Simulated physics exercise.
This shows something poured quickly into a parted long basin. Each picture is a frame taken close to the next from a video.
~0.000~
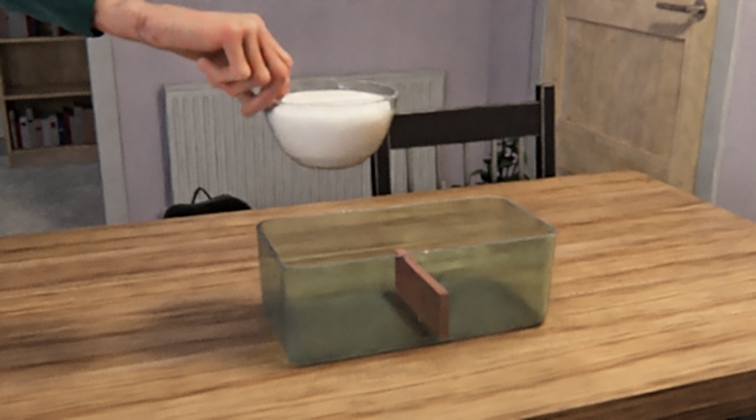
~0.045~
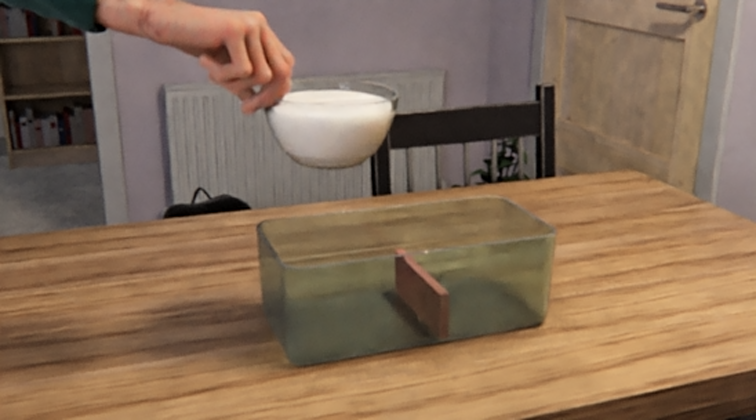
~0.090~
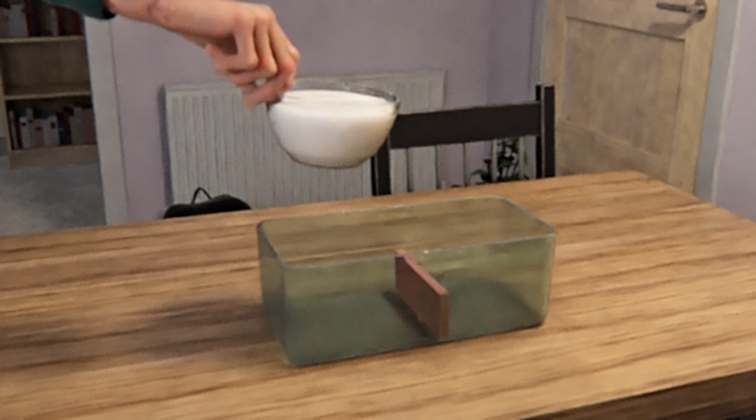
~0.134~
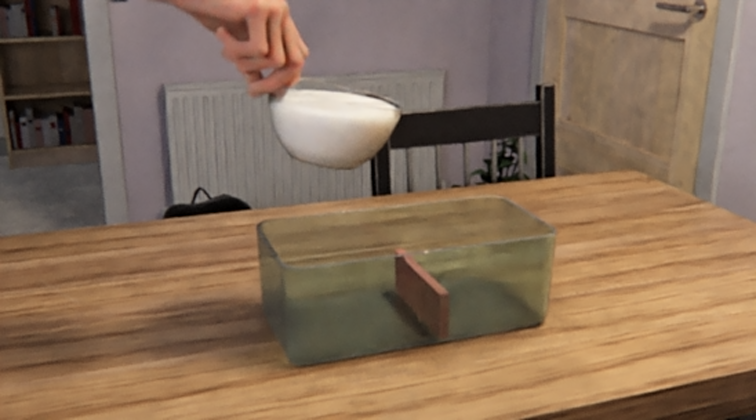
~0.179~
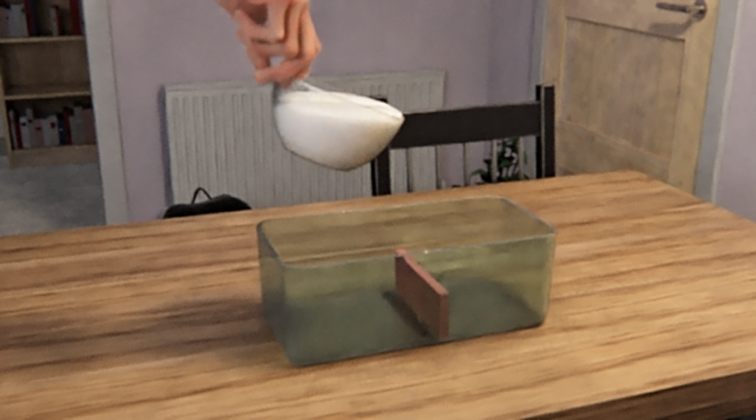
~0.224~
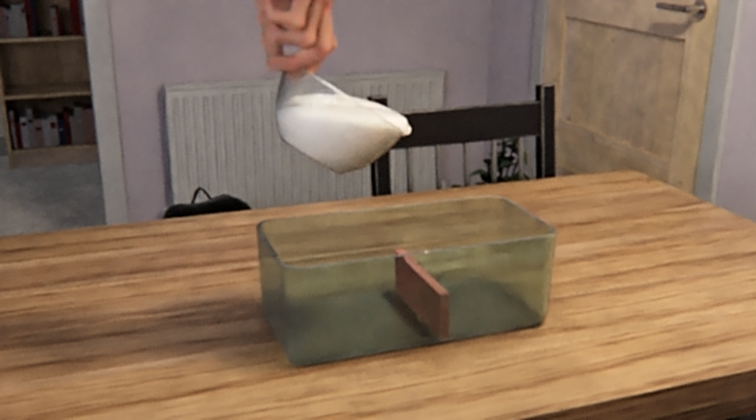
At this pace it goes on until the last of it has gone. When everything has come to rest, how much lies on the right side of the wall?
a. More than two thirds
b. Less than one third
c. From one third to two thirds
From one third to two thirds.
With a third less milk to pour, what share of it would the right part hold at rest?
The share comes to some 45 parts in a hundred.
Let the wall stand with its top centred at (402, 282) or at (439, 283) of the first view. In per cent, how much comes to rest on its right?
Roughly 80 % and then 35 %.
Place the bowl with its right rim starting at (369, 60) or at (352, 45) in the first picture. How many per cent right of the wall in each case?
In order, roughly 40 percent and 20 percent.
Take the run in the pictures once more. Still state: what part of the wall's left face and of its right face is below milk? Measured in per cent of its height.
Left of the wall 20 %, right of the wall 40 %.
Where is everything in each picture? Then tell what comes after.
It leans 0°; its right rim is at (392, 90); the milk meets the walls at (266, 106) and (387, 98); the long basin's rim runs from (269, 246) to (529, 214); the wall's top is at (420, 272), in the first frame.
It leans 2°; its right rim is at (393, 91); the milk meets the walls at (266, 105) and (387, 99), in the second frame.
It leans 6°; its right rim is at (395, 96); the milk meets the walls at (268, 103) and (389, 101), in the third frame.
It leans 13°; its right rim is at (397, 105); the milk meets the walls at (272, 101) and (392, 104), in the fourth frame.
It leans 22°; its right rim is at (398, 116); the milk meets the walls at (276, 101) and (394, 110); 1 per cent is over the edge, in the fifth frame.
It leans 33°; its right rim is at (397, 130); the milk meets the walls at (279, 106) and (386, 118); 7 per cent is over the edge, in the sixth frame.
A moment on, the bowl is tipped on its side and 16 per cent is still to pour, 4 is left of the wall and 42 right of it.
Next, the bowl is tipped right over and 0 per cent is still to pour, 33 is left of the wall and 61 right of it.
Then the bowl is tipped right over and 0 per cent is still to pour, 40 is left of the wall and 59 right of it.
Later the bowl is tipped right over and 0 per cent is still to pour, 40 is left of the wall and 59 right of it.
In the end 40 per cent lies left of the wall, 59 right of it and 1 outside.
